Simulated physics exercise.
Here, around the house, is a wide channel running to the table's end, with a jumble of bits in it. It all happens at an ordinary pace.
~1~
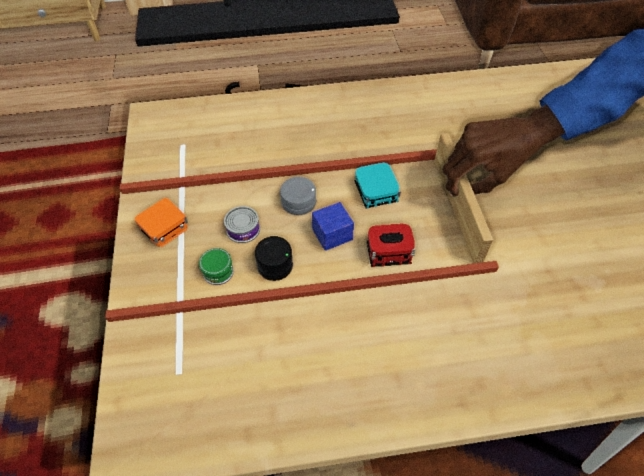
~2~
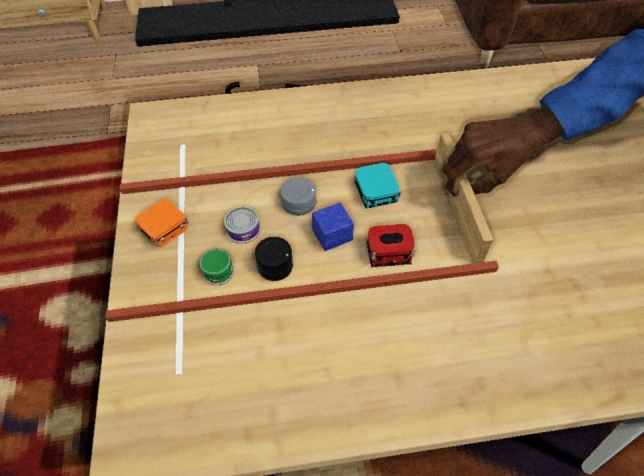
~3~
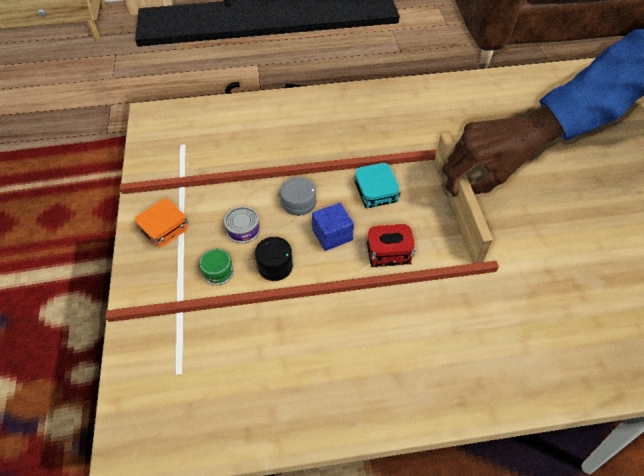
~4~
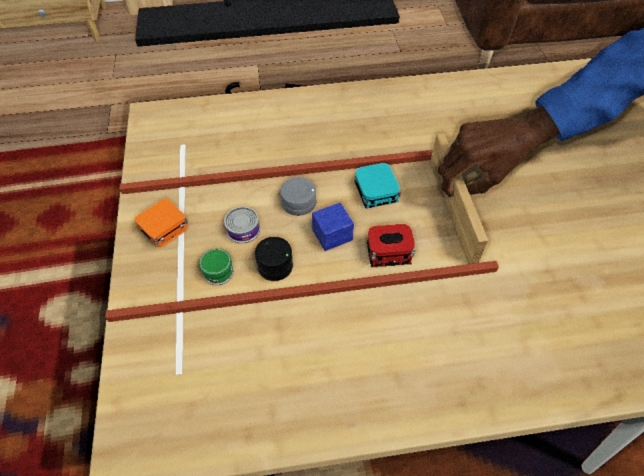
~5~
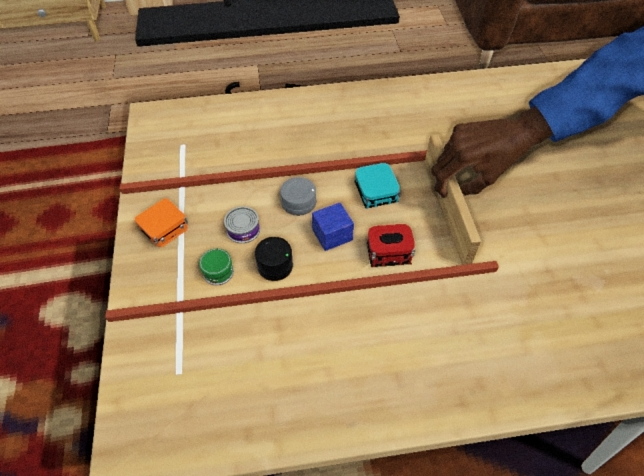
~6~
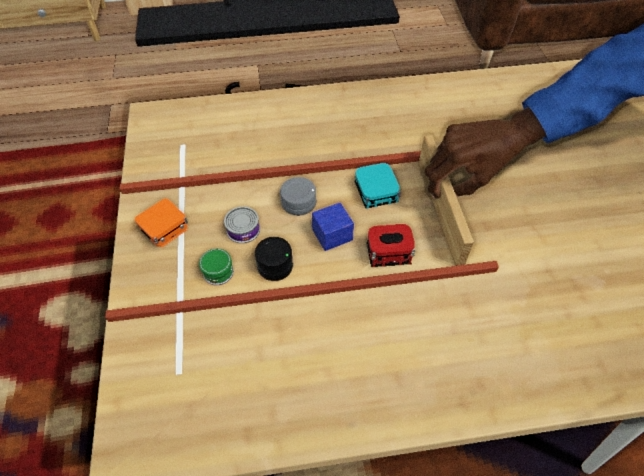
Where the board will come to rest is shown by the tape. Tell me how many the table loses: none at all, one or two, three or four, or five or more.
What falls is a single one or two.
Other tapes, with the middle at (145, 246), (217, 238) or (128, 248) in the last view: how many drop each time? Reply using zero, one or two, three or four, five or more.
Results per position - five or more / no fall at all / more than four.
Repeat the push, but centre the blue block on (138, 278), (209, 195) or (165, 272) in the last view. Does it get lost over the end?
Place by place: It is pushed off, it is safe, it is pushed off.
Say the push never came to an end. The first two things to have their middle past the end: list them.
Going first: The green tin, and next the orange case.
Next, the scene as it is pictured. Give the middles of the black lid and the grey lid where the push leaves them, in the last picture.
The black lid settles near (115, 278); as for the grey lid, near (124, 214).
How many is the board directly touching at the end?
That comes to 3.
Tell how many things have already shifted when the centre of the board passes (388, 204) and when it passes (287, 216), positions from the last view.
At the one place 2, at the other 7.
Early on, none off yet; orange case at rest near (163, 224); green tin at rest near (217, 267); purple pot at rest near (242, 225).
Finally, the number that fall off is one or two; lost, green tin and orange case.
